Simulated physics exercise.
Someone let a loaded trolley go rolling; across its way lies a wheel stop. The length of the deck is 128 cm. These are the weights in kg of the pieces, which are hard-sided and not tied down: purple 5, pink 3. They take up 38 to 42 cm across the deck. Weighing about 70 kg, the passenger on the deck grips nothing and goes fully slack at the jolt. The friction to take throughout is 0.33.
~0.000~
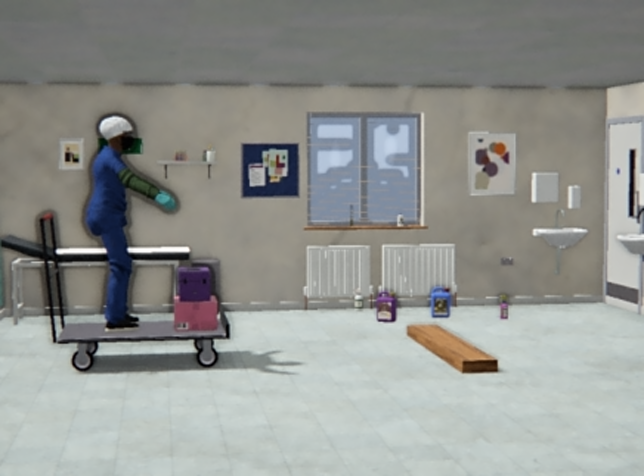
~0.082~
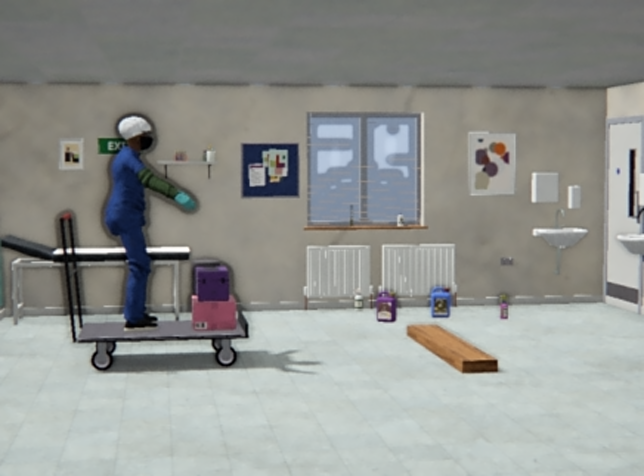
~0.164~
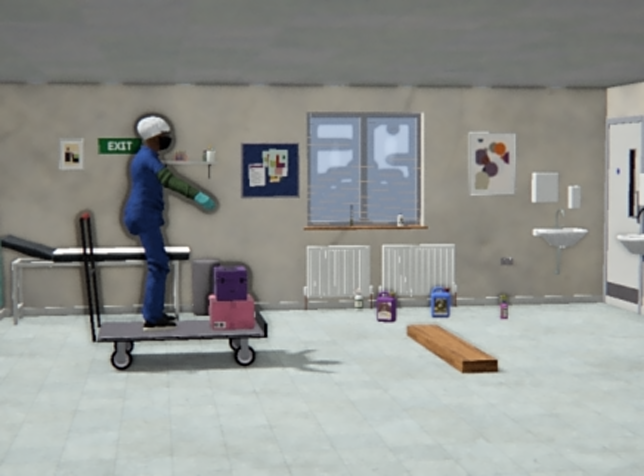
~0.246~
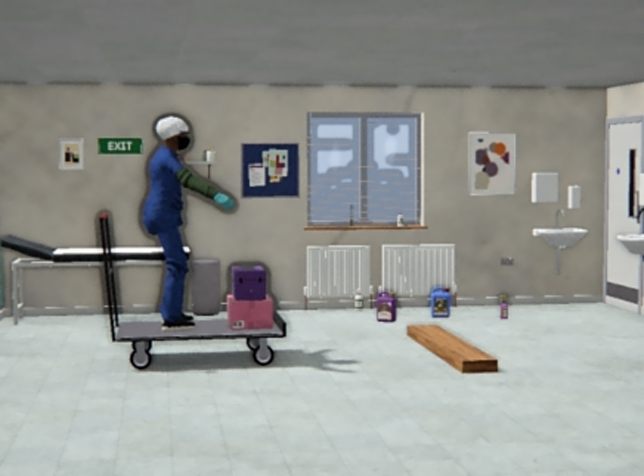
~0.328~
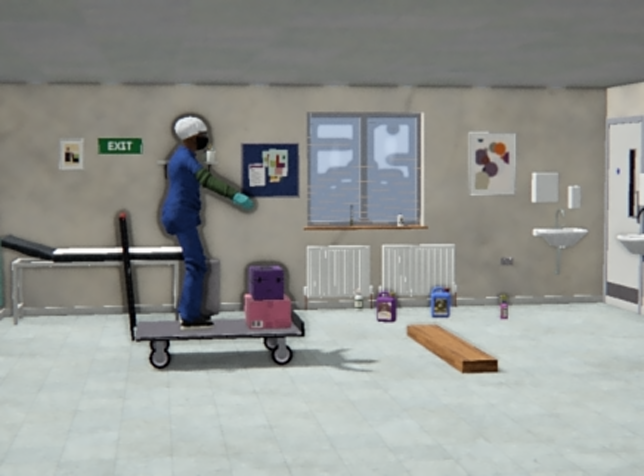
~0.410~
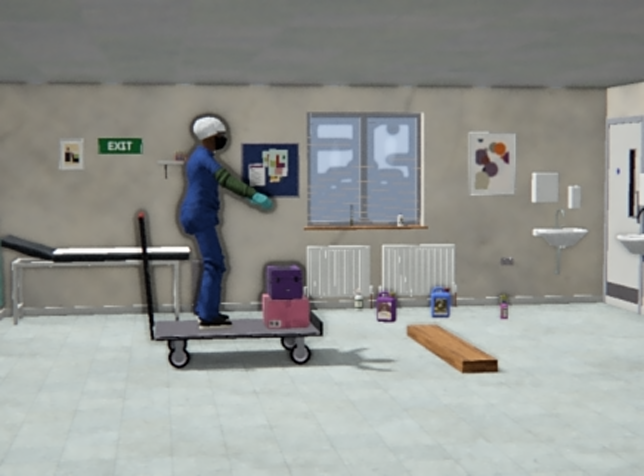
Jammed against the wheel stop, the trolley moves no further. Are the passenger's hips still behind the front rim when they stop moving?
No - it passes the edge.
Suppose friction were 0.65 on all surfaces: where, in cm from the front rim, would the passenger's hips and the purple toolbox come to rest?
Result - hips: 10 past; purple: 40 past.
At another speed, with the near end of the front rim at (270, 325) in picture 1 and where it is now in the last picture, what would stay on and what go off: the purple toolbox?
Going by the centre and the rim, the purple item: Comes away.
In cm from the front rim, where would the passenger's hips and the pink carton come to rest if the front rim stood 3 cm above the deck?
Hips 50 past, pink 20 behind.
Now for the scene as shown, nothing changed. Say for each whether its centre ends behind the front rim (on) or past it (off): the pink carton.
Pink on.
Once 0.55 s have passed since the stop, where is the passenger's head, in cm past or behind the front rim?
The head is roughly 20 cm beyond the front rim.
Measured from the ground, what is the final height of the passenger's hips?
Roughly 15 cm.
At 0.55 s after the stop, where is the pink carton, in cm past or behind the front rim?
Roughly 20 cm short of the front rim.
The wheels strike at 1.01 s.
After 1.56 s the passenger's hips are 35 cm behind the rim, near (402, 240) in the last picture's view.
After 2.01 s the passenger's hips are 42 cm past the rim, near (491, 287) in the last picture's view.
When all is still (4.0 s), past the rim, purple toolbox and the passenger's hips; behind it, pink carton.
